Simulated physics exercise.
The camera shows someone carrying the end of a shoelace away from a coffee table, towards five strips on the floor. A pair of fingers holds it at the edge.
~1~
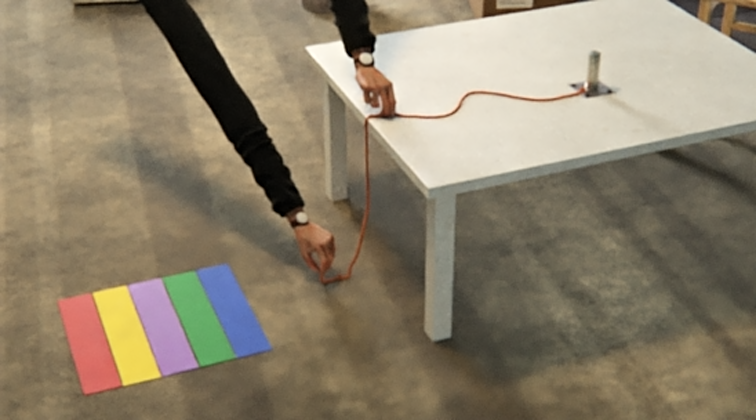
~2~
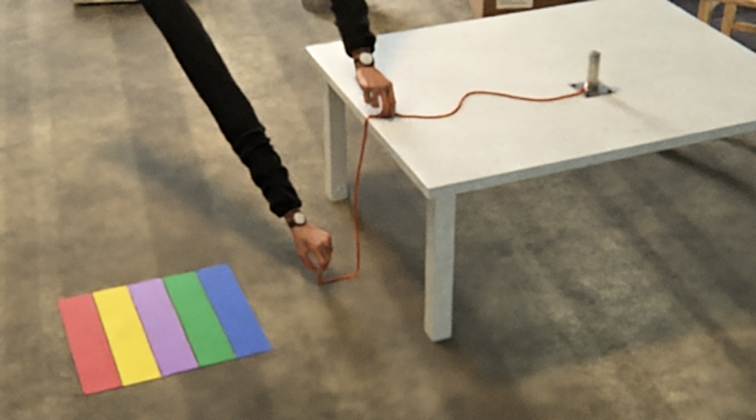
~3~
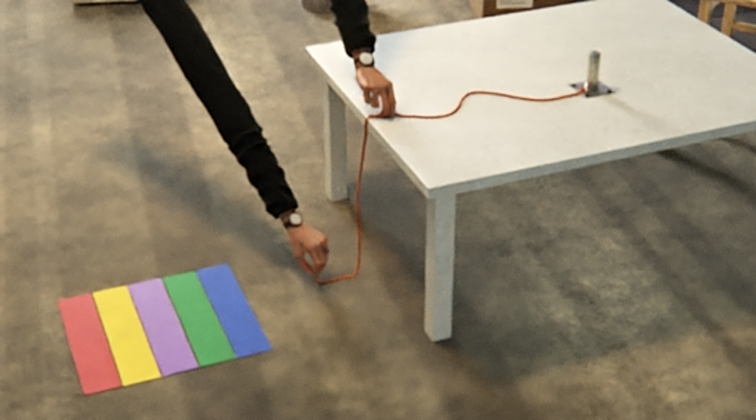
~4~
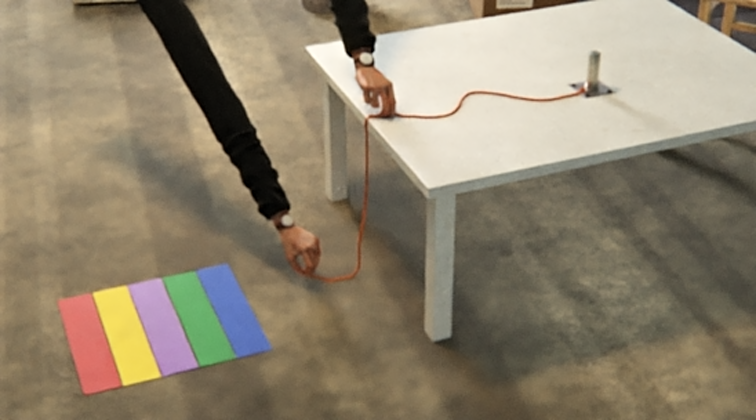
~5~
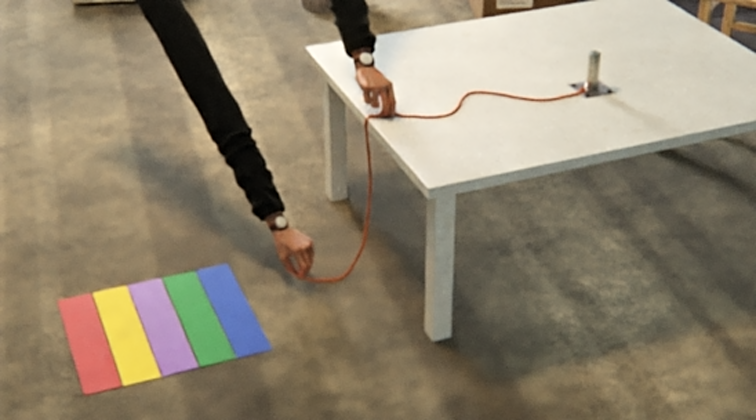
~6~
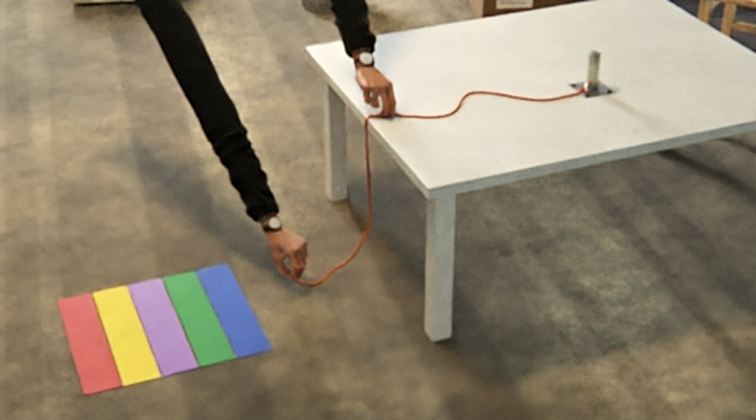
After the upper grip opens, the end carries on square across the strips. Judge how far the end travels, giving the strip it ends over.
It ends over the purple strip.
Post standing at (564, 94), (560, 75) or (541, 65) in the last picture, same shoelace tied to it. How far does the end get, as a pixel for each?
Estimated pixels per try: (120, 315); (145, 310); (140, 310).
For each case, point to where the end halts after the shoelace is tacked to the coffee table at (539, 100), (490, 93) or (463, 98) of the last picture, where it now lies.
First (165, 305), next (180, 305), last (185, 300).
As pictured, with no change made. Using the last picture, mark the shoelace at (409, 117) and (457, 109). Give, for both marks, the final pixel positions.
The first settles around (372, 122), the second around (426, 113).
A little later, end near (223, 293); over blue.
Next, end near (182, 302); over green.
When it is tight, end near (158, 308); over purple. It halts on the purple strip.
